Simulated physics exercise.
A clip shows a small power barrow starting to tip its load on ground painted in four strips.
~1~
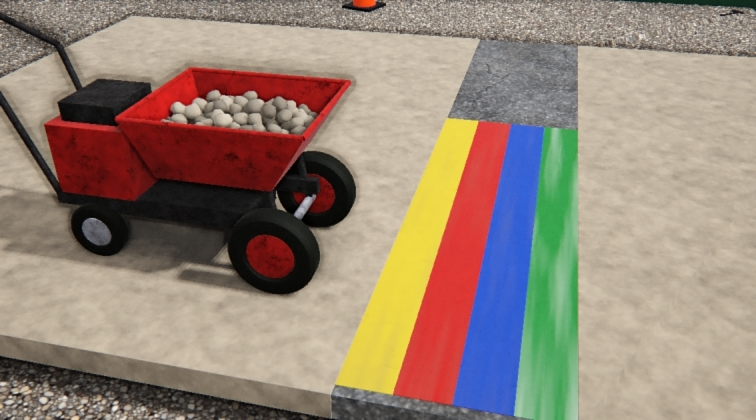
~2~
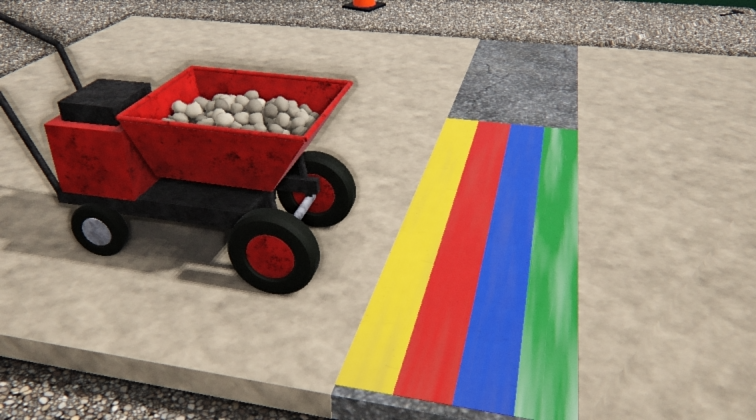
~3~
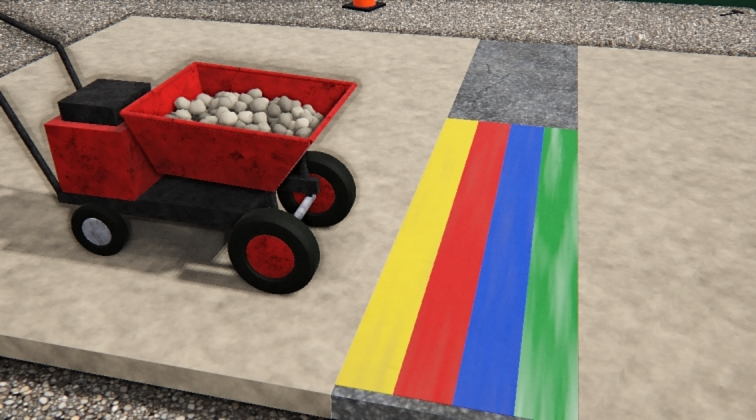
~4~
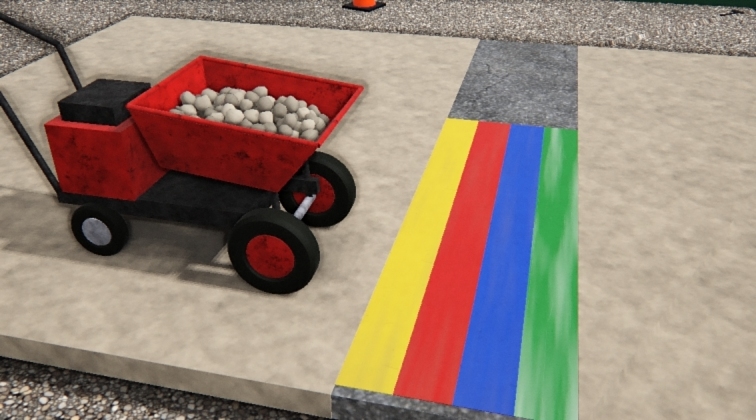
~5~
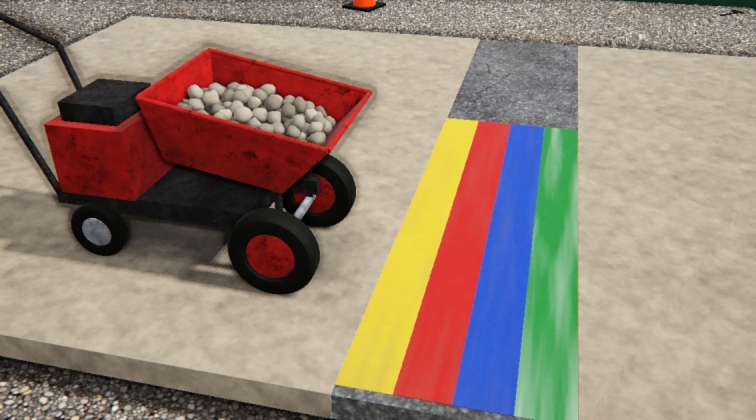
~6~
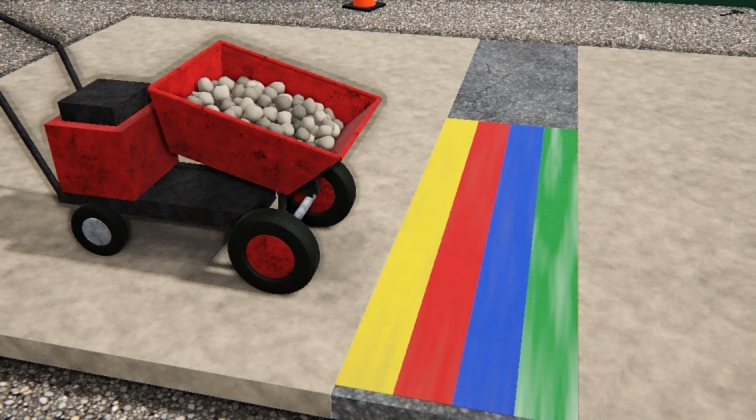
A red barrow's skip full of pebbles tilts gradually to the right beside four painted strips.
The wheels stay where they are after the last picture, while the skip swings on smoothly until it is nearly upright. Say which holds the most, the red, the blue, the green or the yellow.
I would say the red one.
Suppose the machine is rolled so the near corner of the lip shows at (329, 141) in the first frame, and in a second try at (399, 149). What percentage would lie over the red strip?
30 % then 0 %.
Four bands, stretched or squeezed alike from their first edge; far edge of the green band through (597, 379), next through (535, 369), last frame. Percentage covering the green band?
Close to 10 percent, and close to 20 percent.
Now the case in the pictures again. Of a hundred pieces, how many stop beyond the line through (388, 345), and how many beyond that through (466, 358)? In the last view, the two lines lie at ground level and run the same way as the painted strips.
Around 90 per cent for the first, around 40 per cent for the second.
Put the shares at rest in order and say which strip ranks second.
Second: The strip in blue.
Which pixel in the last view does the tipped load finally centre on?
Somewhere around (476, 273) in the final view.
Soon, skip tipped steeply; all in the skip.
A while on, skip tipped right over; most in the skip; a stray few over the yellow strip; about a quarter over the red strip; a stray few over the blue strip; a stray few falling.
Towards the end, skip tipped right over; a small part in the skip; a small part over the yellow strip; about a third over the red strip; about a quarter over the blue strip; a small part over the green strip; a small part off the paint.
Finally, skip tipped right over; a small part in the skip; a small part over the yellow strip; about a third over the red strip; about a quarter over the blue strip; a small part over the green strip; a small part off the paint.
